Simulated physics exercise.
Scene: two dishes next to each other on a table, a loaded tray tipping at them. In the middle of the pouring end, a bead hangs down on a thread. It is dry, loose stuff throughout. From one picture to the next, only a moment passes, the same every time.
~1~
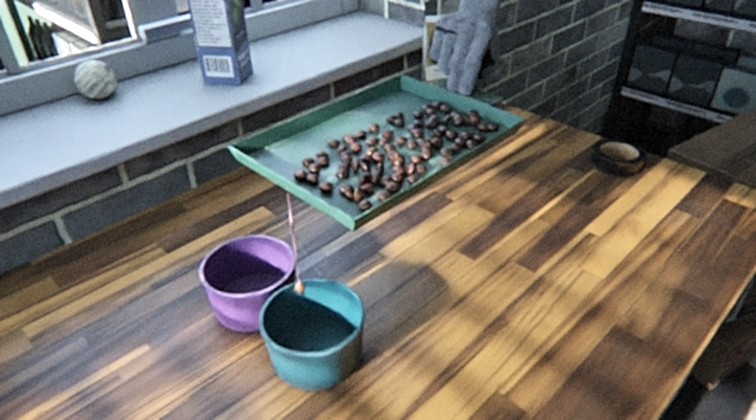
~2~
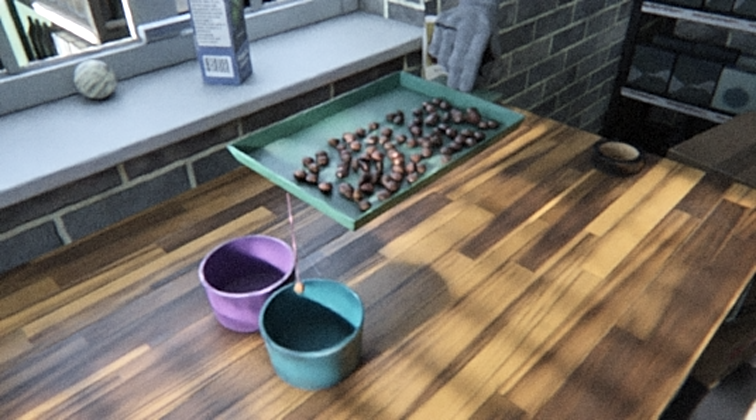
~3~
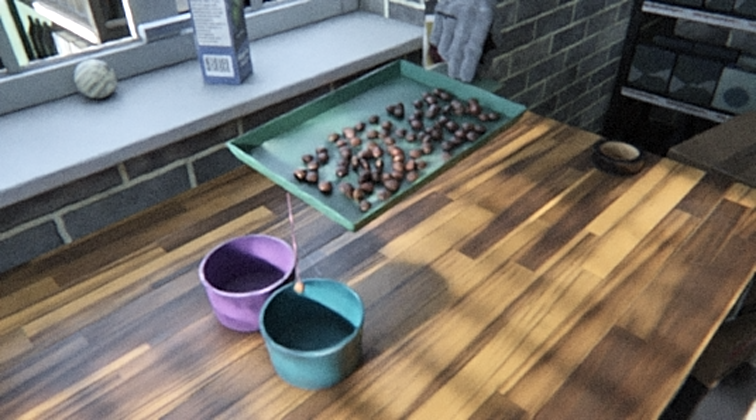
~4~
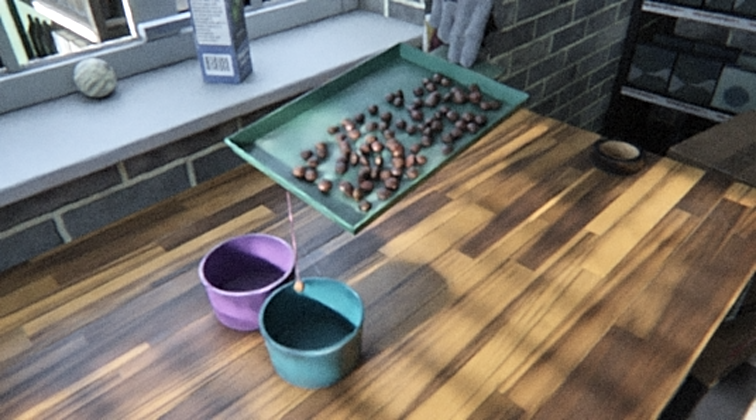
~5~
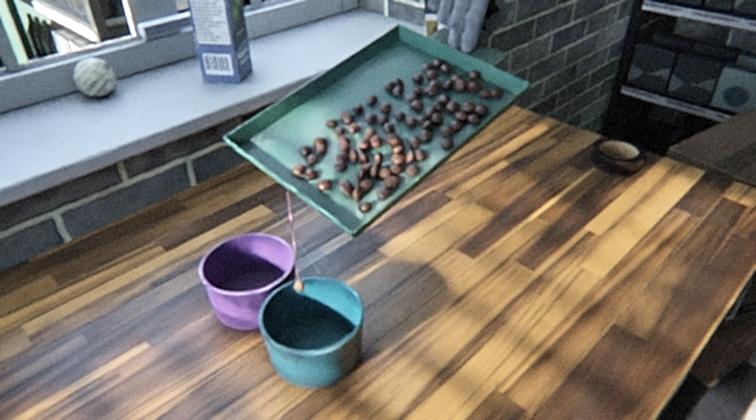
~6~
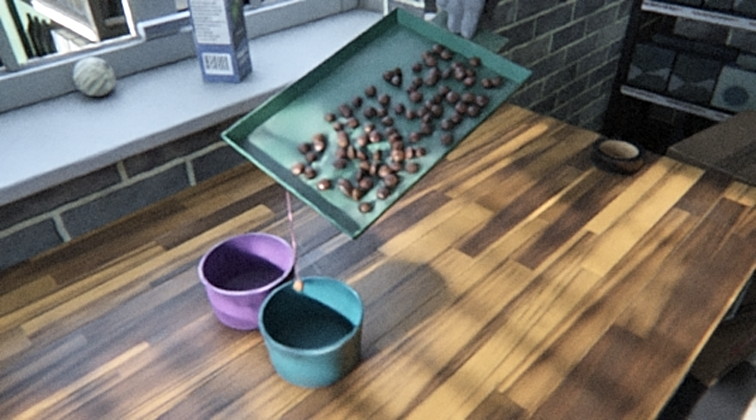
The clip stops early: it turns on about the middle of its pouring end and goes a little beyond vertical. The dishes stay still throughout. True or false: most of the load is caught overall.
False - less than half is caught.
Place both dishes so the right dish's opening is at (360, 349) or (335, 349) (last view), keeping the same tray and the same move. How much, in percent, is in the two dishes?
In order: 100 percent and 90 percent.
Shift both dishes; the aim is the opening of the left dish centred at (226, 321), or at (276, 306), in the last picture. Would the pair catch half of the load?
Taking them in turn, it's short of half and then beyond half.
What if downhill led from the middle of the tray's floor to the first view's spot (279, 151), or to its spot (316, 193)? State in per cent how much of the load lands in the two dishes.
It comes to about 100 per cent the first time and about 40 per cent the second.
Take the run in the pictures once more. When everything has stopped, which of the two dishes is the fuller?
It's the right of the two that is fuller.
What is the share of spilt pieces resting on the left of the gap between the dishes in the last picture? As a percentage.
Left fraction: Around 10 per cent.
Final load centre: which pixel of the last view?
Close to (342, 396).
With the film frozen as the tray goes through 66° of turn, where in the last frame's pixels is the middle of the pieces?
Centre estimate: (354, 213).
Shortly afterwards, tray tipped steeply; all but a few on the tray; only a few outside both; a little in the air.
Next, tray tipped past a quarter turn; only a few on the tray; near a third in the right dish; near two thirds outside both; a little in the air.
Some moments later, tray tipped past a quarter turn; near a third in the right dish; near two thirds outside both.
In the end, tray tipped past a quarter turn; near a third in the right dish; none at all in the left dish; near two thirds outside both.
